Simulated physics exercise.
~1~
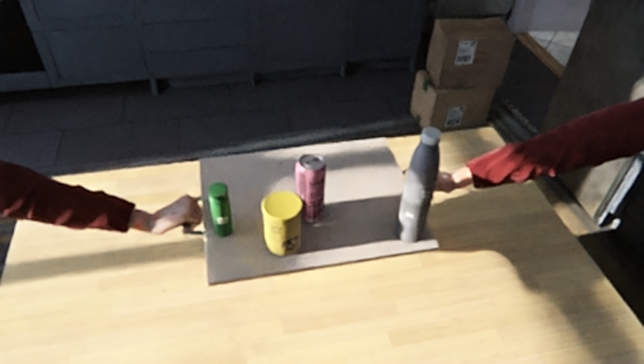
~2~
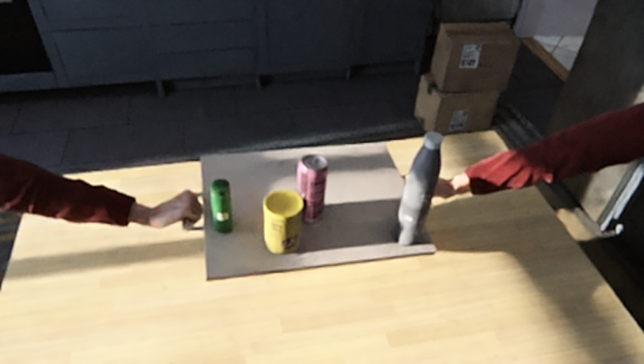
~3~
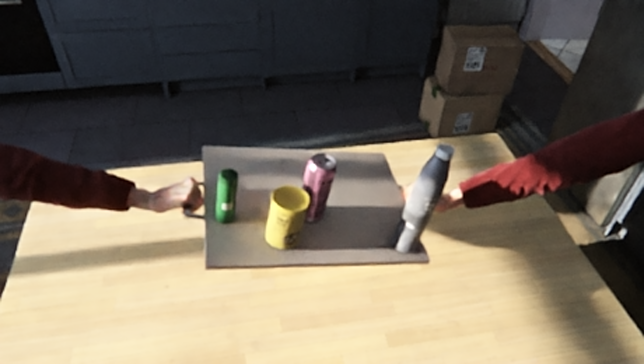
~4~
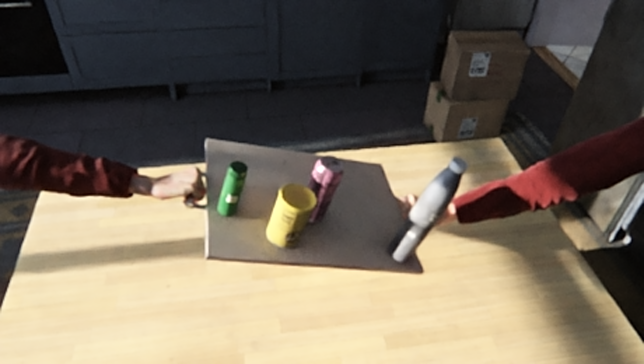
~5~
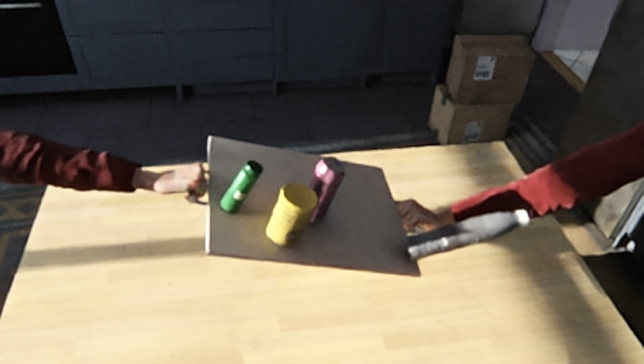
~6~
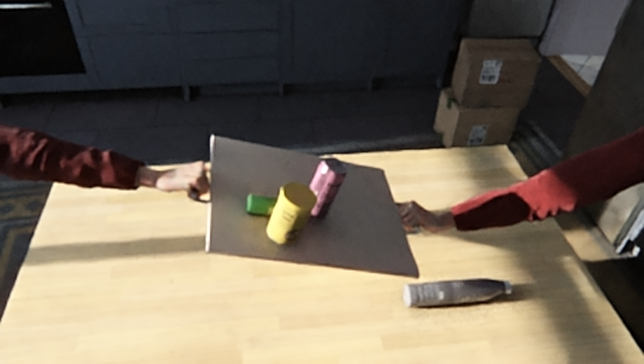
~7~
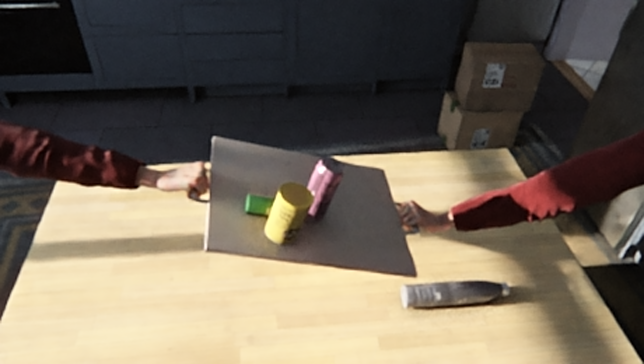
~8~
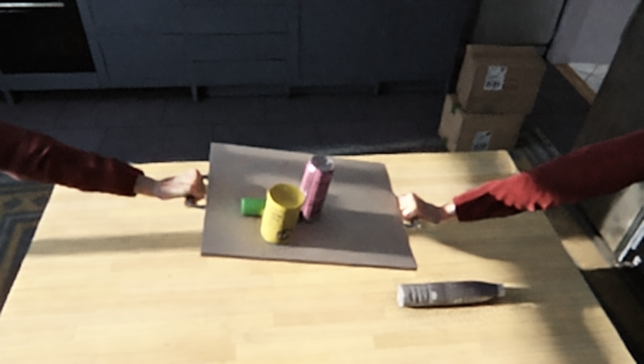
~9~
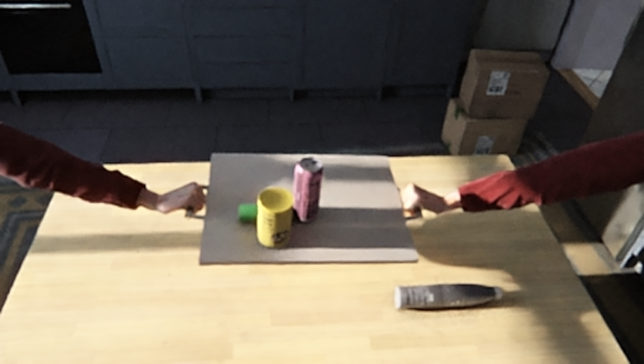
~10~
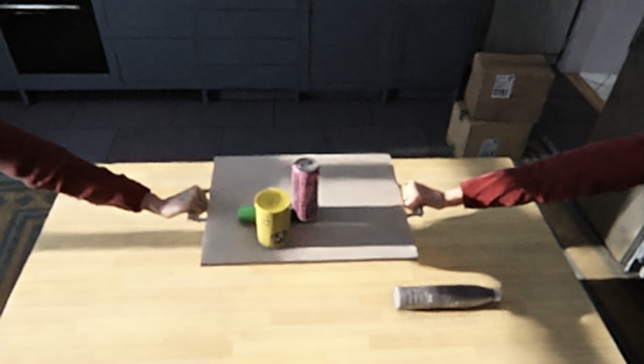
On a pale wooden table in a room with dark cabinets and stacked cardboard boxes, two hands in red sleeves hold a flat grey tray carrying a green shaker, a yellow tin, a pink can and a grey bottle. The hands tilt the tray down to the right, and everything on it leans. The bottle topples off the right edge onto the table, then the green shaker falls on its side behind the tin. The hands bring the tray back to level. The tin and can remain standing, the shaker lies beside them, and the bottle rests on the tabletop.
